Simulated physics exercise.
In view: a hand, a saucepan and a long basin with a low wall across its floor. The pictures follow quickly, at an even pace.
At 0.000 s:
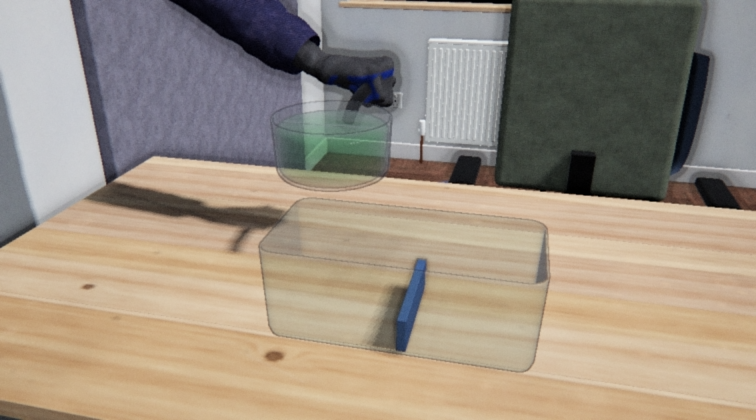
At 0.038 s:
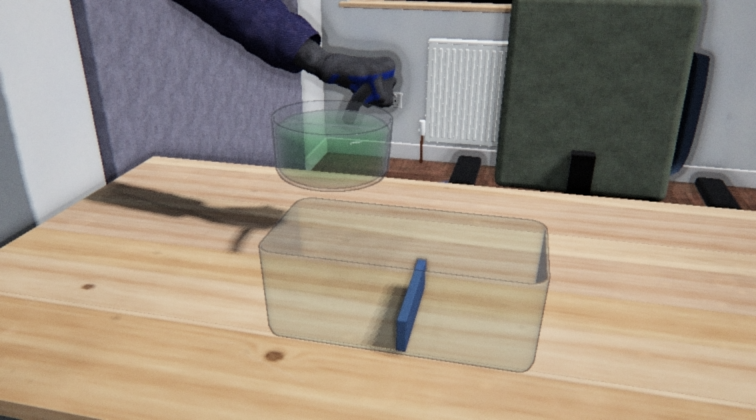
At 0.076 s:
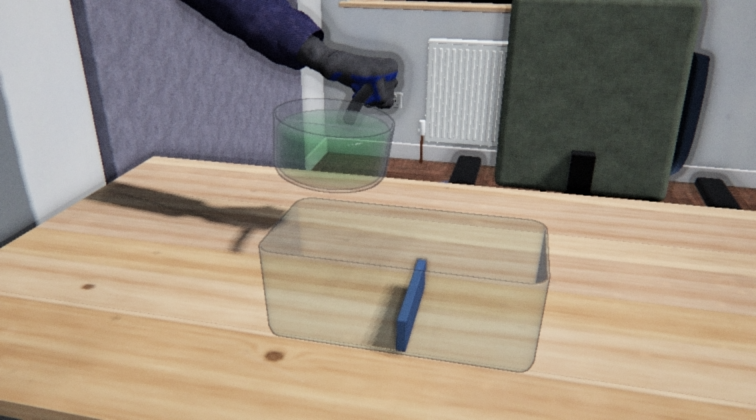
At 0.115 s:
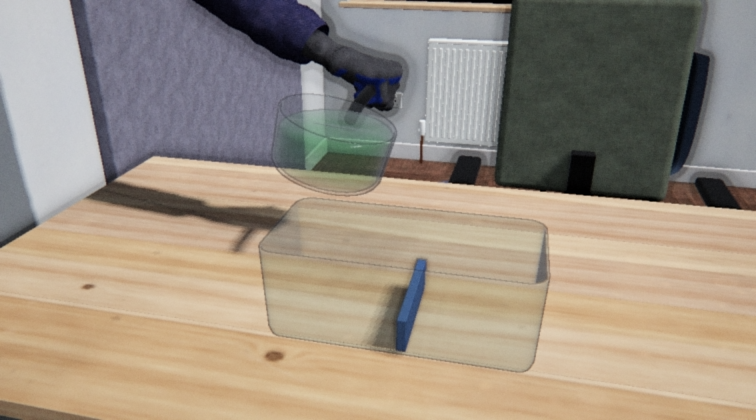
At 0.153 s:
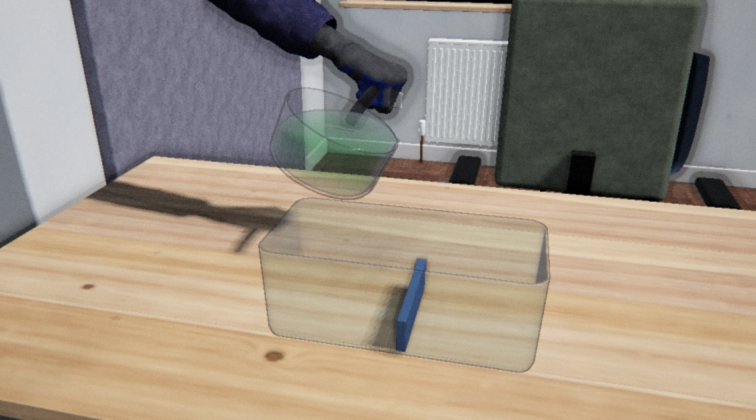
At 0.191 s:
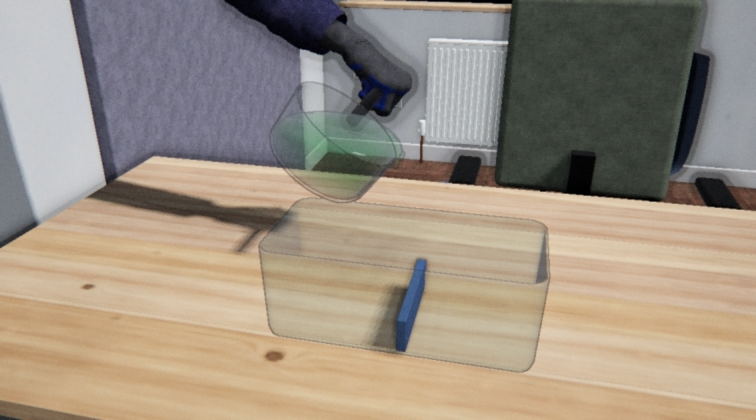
In the video, a dark hand holds a clear, round container with green contents above a transparent rectangular basin with a low blue wall inside, on a wooden table, and gradually tilts the round container down to the right.
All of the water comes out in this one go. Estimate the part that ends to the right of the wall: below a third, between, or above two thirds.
The share right of the wall is from a third to two thirds.
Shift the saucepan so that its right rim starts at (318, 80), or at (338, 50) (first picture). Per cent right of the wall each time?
About 10 and 15 per cent.
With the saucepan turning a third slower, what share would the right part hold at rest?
Near 70 %.
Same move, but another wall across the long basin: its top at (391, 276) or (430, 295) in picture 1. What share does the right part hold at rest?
In turn 85 and 30 in a hundred.
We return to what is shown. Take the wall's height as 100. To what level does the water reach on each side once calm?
Left: 30 %. Right: 40 %.
A moment on, the saucepan is tipped right over and 19 per cent is still to pour, 10 is left of the wall and 38 right of it.
Next, the saucepan is tipped right over and 4 per cent is still to pour, 30 is left of the wall and 61 right of it.
Then the saucepan is tipped right over and 0 per cent is still to pour, 41 is left of the wall and 56 right of it.
Later the saucepan is tipped right over and 0 per cent is still to pour, 43 is left of the wall and 55 right of it.
In the end 44 per cent lies left of the wall, 55 right of it and 1 outside.
